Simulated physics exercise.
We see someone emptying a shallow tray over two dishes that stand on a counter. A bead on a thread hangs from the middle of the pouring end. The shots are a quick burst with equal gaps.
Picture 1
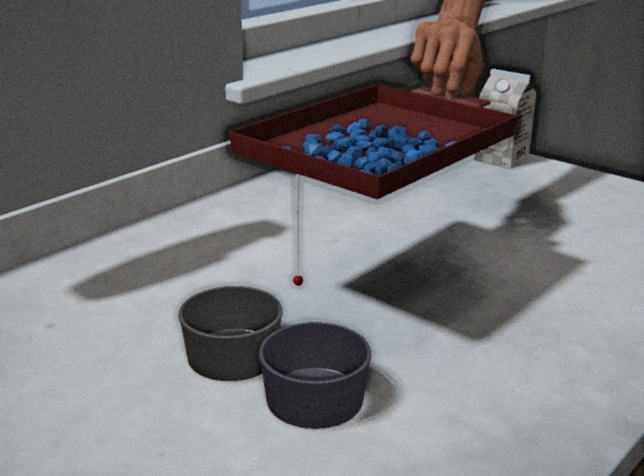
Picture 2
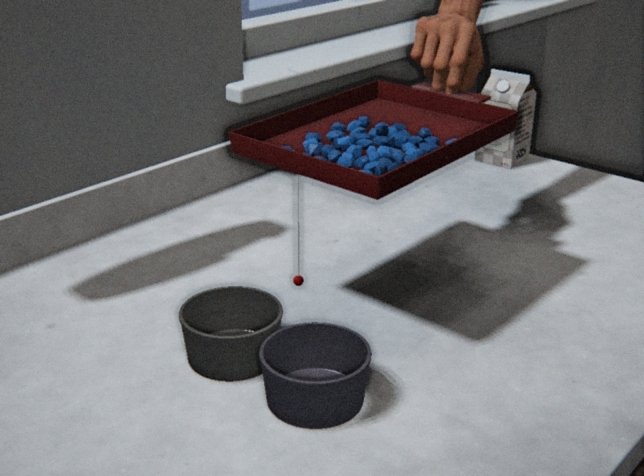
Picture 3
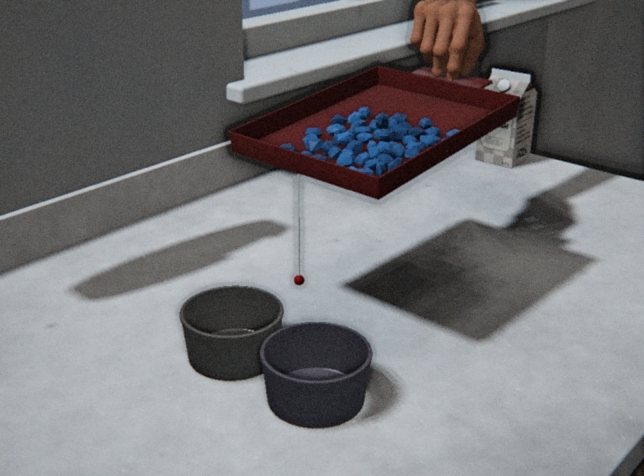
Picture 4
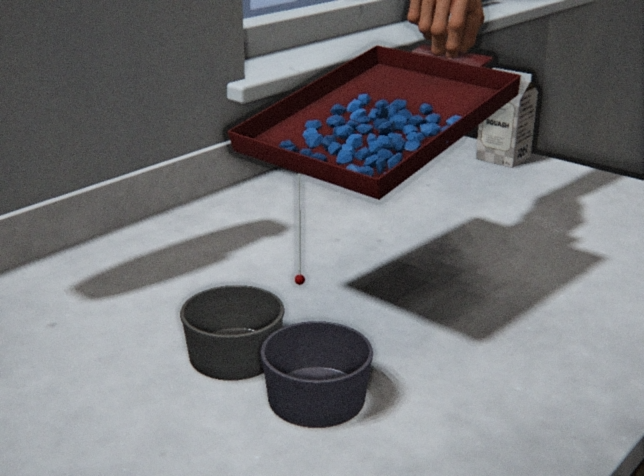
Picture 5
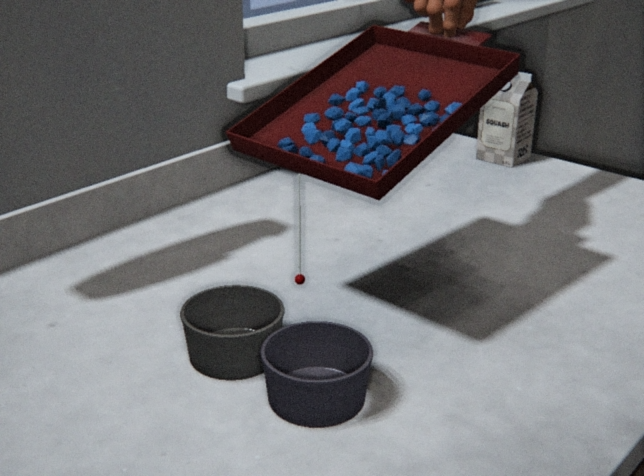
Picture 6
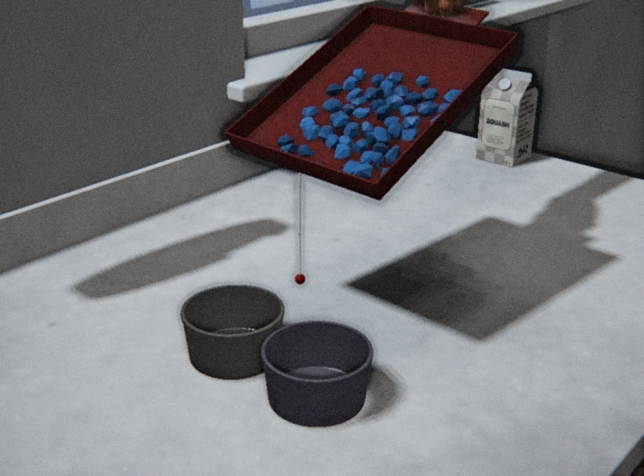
In the video, a hand holds a shallow red tray of blue stones above two dark dishes on a counter, then raises its far end so it slopes more steeply, while a red bead hangs almost still on a thread.
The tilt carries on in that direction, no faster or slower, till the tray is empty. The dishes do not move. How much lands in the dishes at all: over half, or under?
Together they catch the larger part.
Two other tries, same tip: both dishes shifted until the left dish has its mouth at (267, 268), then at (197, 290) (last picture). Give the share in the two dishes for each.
First some 0, then 80 per cent.
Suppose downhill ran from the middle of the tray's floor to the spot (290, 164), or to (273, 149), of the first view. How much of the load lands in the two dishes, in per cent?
First some 70, then 0 per cent.
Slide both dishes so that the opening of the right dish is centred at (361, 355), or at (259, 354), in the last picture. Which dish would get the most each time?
First left, then the dish on the right.
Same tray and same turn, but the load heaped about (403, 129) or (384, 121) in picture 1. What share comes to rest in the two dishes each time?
Roughly 80 per cent, and 80 per cent.
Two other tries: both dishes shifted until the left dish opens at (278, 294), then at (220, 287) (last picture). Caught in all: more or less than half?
The first try: Not half. The second: Most of it.
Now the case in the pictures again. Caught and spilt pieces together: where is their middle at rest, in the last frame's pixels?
Around (296, 376).
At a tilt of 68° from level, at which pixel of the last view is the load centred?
Close to (326, 143).
Shortly afterwards, tray tipped steeply; all but a few on the tray; only a few in the air.
Next, tray tipped past a quarter turn; near half on the tray; near a quarter in the right dish; a little in the left dish; only a few outside both; near a quarter in the air.
Some moments later, tray tipped past a quarter turn; near half in the right dish; near a third in the left dish; a little outside both.
In the end, tray tipped past a quarter turn; near half in the right dish; near a third in the left dish; a little outside both.
